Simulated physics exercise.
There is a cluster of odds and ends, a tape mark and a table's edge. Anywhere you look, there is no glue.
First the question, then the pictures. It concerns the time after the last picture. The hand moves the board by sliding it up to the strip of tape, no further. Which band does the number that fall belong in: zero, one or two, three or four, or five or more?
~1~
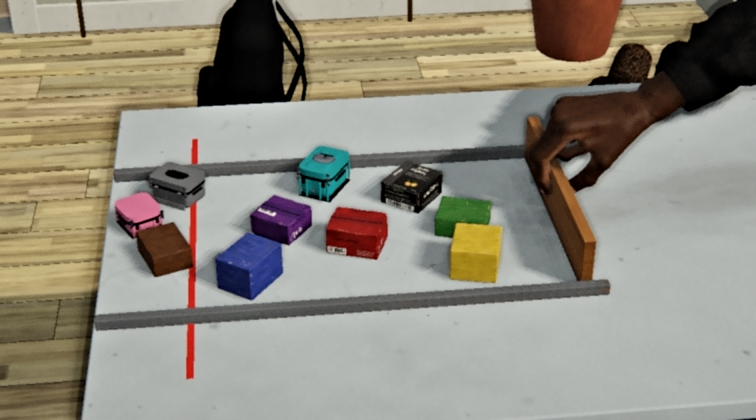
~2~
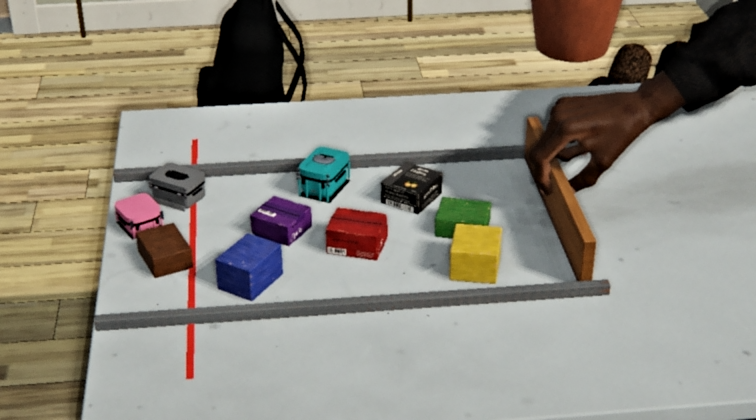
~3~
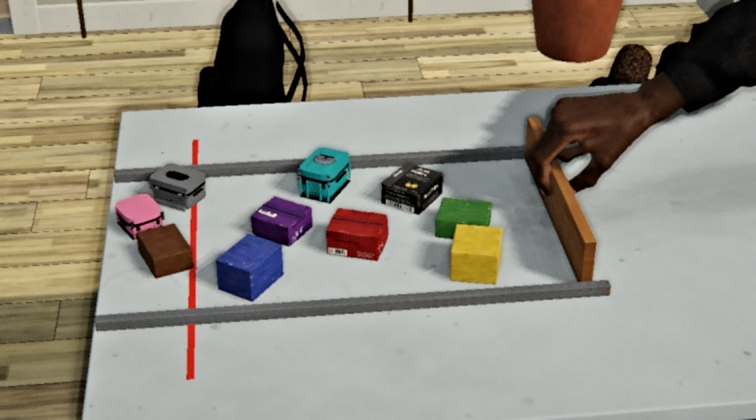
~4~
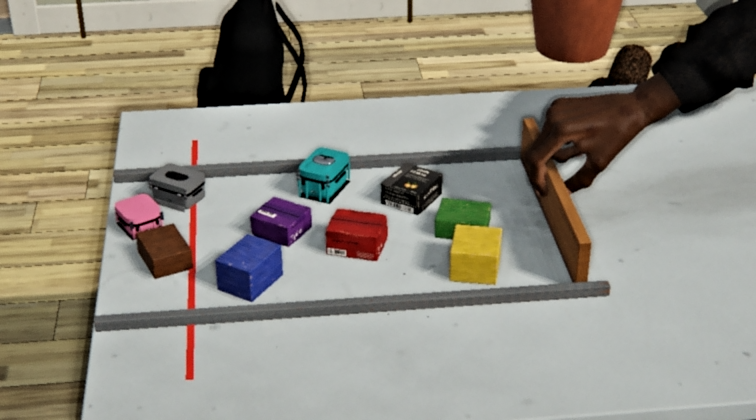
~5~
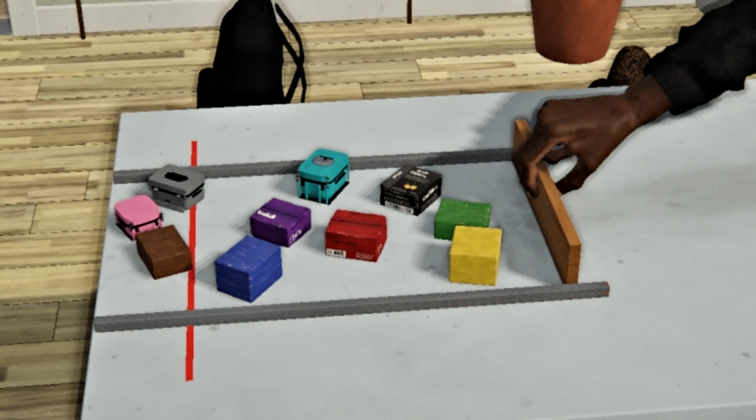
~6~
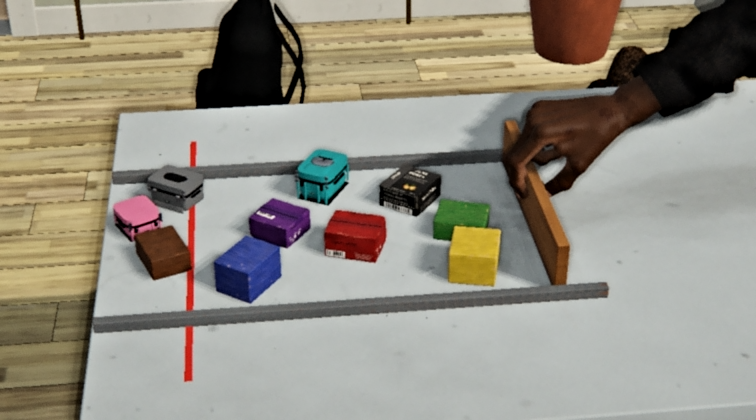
It belongs in the one or two band.
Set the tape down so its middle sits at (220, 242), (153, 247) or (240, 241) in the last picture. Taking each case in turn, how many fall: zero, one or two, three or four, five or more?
Lab note - count per position: One to two; five or more; zero.
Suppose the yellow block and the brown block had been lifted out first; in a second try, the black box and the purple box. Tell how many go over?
Result: 1, then 1.
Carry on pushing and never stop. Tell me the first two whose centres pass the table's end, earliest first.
Order: Pink case, brown block.
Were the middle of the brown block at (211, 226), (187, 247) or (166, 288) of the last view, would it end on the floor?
One after another, it fails to stay; fails to stay; fails to stay.
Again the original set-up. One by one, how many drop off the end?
In all, 2 of them.
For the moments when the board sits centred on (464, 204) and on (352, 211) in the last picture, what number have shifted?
At the first spot 2, then 7.
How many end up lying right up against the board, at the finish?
That makes 4.
Soon after, none off yet; pink case at rest near (137, 219); brown block at rest near (163, 253); grey case at rest near (177, 189).
In the end, the number that fall off is one or two; gone, brown block and pink case.
